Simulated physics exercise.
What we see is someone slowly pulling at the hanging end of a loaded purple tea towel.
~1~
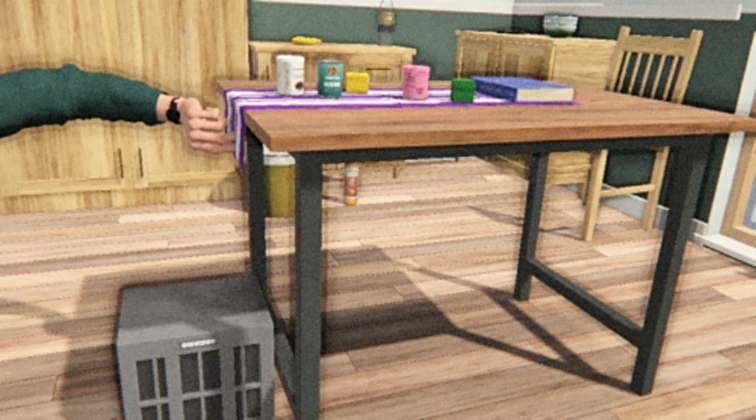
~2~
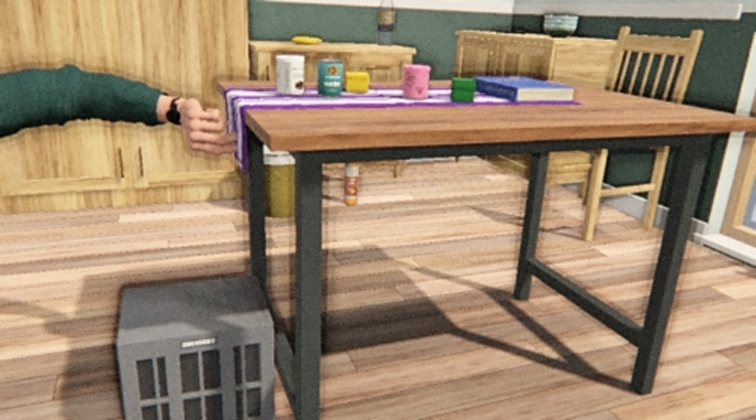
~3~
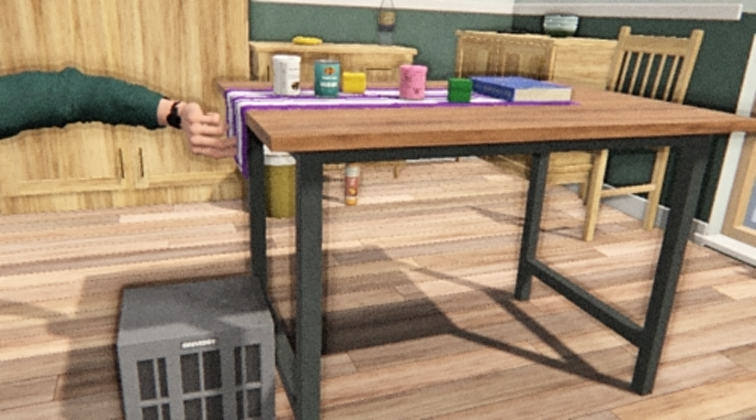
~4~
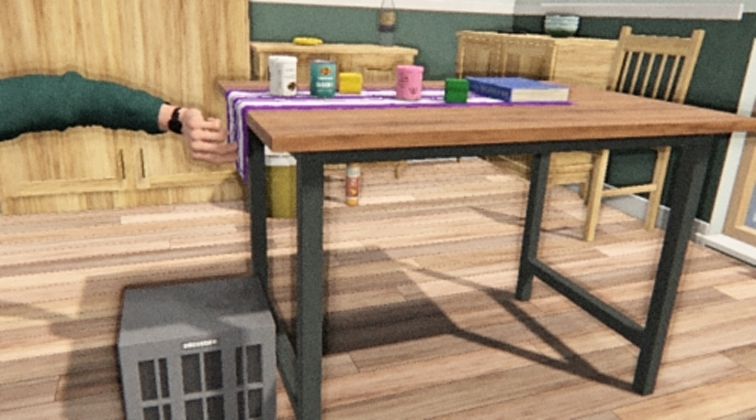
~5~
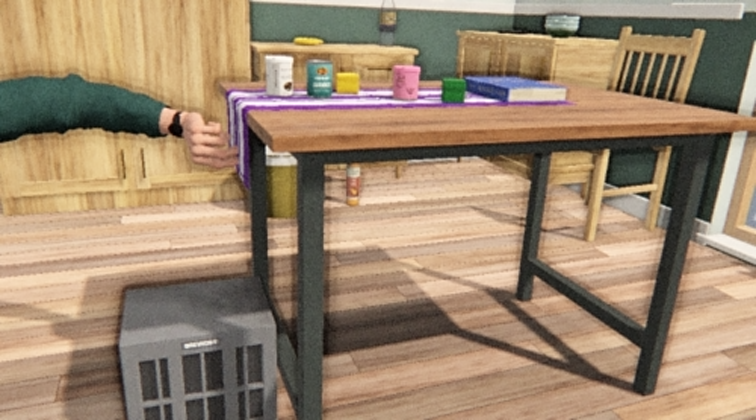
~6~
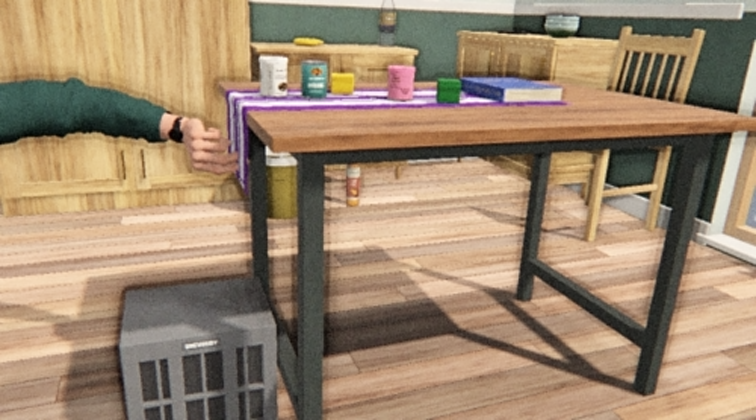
An arm in a dark green sleeve reaches in from the left of a dining room, seen from a fixed, slightly raised view. It grips a purple striped cloth on a wooden table holding a white can, turquoise can, yellow cube, pink can, green cube and blue book, with a grey crate below. The hanging end slowly slides down as the cloth and everything on it creep left together.
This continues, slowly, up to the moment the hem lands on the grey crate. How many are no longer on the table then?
The table loses three.
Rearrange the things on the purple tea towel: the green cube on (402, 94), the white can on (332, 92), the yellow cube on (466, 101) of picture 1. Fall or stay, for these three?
The green cube keeps its place on top; the white can comes down; the yellow cube survives.
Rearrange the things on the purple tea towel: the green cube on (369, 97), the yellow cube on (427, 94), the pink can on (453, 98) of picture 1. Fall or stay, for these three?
The green cube comes down; the yellow cube keeps its place on top; the pink can keeps its place on top.
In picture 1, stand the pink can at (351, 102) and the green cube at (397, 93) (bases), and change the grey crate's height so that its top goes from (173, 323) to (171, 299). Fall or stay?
The pink can comes down; the green cube keeps its place on top.
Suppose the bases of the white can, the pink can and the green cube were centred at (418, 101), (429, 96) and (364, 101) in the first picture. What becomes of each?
The white can keeps its place on top, the pink can holds on, the green cube comes down.
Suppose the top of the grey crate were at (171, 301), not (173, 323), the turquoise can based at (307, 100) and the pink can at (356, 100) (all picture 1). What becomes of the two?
The turquoise can is carried off, the pink can falls.
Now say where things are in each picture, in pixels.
In the first frame, hem (246, 175); white can (290, 57); turquoise can (330, 61); yellow cube (357, 74); pink can (416, 67); green cube (463, 80); top of the crate (173, 323).
In the second frame, hem (247, 175); white can (290, 57).
In the third frame, hem (248, 180); turquoise can (327, 61).
In the fourth frame, hem (246, 186); yellow cube (351, 74); top of the crate (175, 323).
In the fifth frame, hem (249, 190); pink can (407, 67).
In the sixth frame, hem (248, 196); white can (273, 58); turquoise can (314, 62); yellow cube (342, 75); pink can (401, 67); green cube (449, 80).
Soon after, hem near (238, 256); white can and turquoise can gone.
After that, hem on the crate; white can, turquoise can and yellow cube gone.
In the end, hem on the crate; white can, turquoise can and yellow cube gone. The count of fallen things is three.
